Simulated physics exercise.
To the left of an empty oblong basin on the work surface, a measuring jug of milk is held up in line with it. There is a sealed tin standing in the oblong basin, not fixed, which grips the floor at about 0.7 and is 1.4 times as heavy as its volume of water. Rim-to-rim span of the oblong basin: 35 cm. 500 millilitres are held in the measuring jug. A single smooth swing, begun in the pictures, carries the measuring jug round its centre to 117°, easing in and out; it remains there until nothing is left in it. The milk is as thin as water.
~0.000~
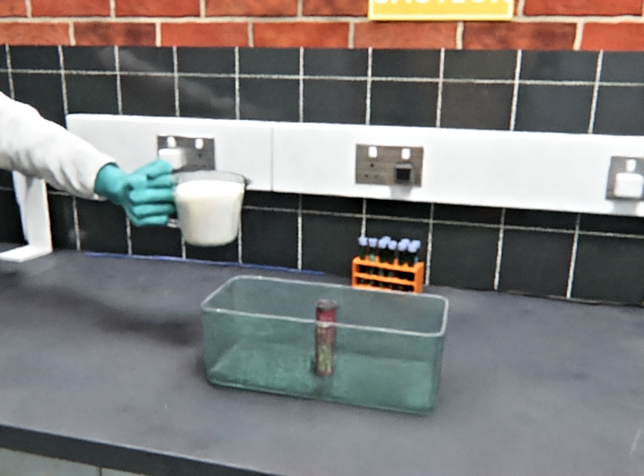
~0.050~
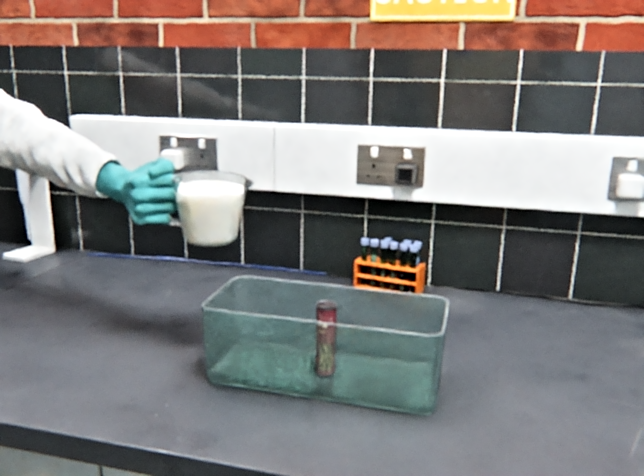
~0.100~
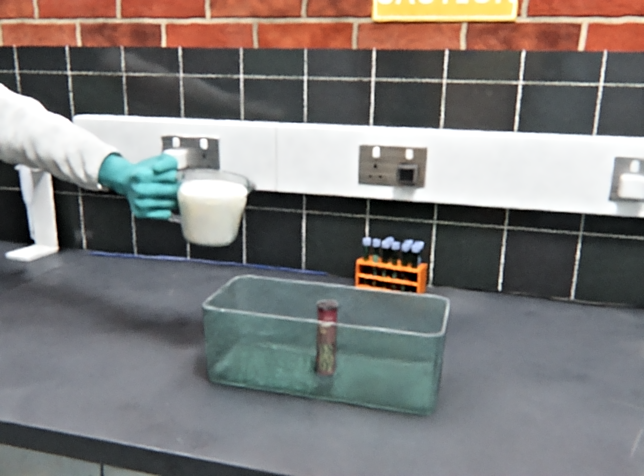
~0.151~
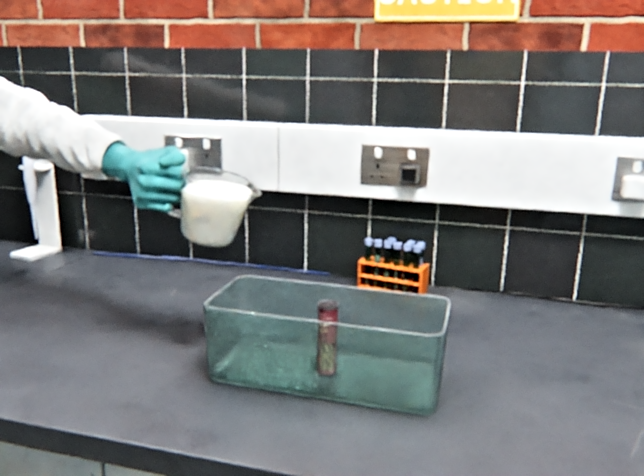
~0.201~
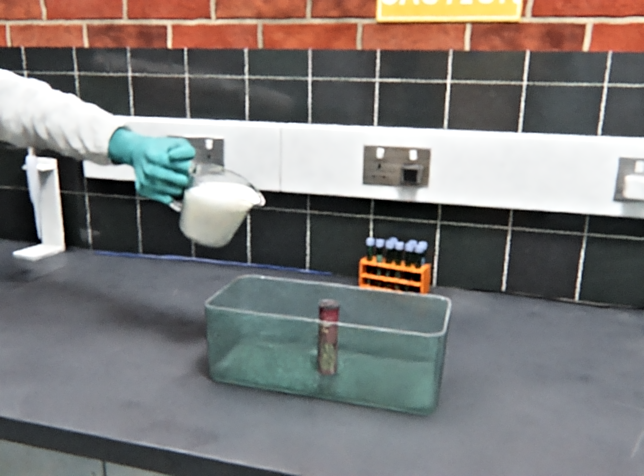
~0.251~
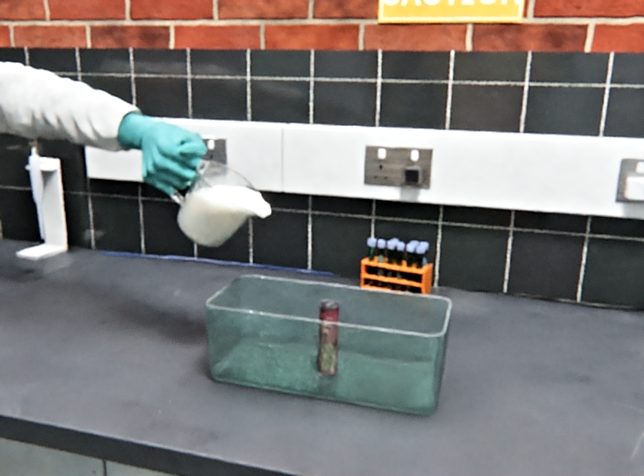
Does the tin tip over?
No, it stays on its base.
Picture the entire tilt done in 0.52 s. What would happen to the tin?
The tin stays on its base.
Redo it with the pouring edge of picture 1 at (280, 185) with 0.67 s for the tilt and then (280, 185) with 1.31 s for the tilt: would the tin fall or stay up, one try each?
Try 1: Still standing; try 2: Still standing.
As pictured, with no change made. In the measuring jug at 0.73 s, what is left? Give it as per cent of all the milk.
About 1 percent.
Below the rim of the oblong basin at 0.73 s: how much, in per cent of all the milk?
Some 96 percent of the total.
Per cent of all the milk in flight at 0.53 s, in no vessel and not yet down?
28 %.
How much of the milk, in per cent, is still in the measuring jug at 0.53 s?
Fraction remaining: Approx. 30 per cent.
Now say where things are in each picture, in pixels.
Tilt 0°; pouring edge (251, 182); surface from (180, 185) to (243, 189); the oblong basin's rim runs from (218, 292) to (445, 317); the tin's top is at (326, 307), in the first picture.
Tilt 2°; pouring edge (253, 183); surface from (182, 184) to (244, 190), in the second picture.
Tilt 6°; pouring edge (256, 187); surface from (185, 183) to (247, 191), in the third picture.
Tilt 14°; pouring edge (260, 194); surface from (190, 183) to (252, 193), in the fourth picture.
Tilt 24°; pouring edge (264, 204); surface from (193, 187) to (258, 196), in the fifth picture.
Tilt 36°; pouring edge (265, 215); surface from (193, 192) to (259, 205); 3 per cent is over the edge, in the sixth picture.
By 0.53 s the tilt is 104° and 30 per cent is still to pour; the tin stands where it began.
By 0.73 s the tilt is 117° and 1 per cent is still to pour; the tin stands where it began.
By 0.94 s the tilt is 117° and 0 per cent is still to pour; the tin stands where it began.
By 1.17 s the tilt is 117° and 0 per cent is still to pour; the tin stands where it began.
At rest the tin stands where it began.
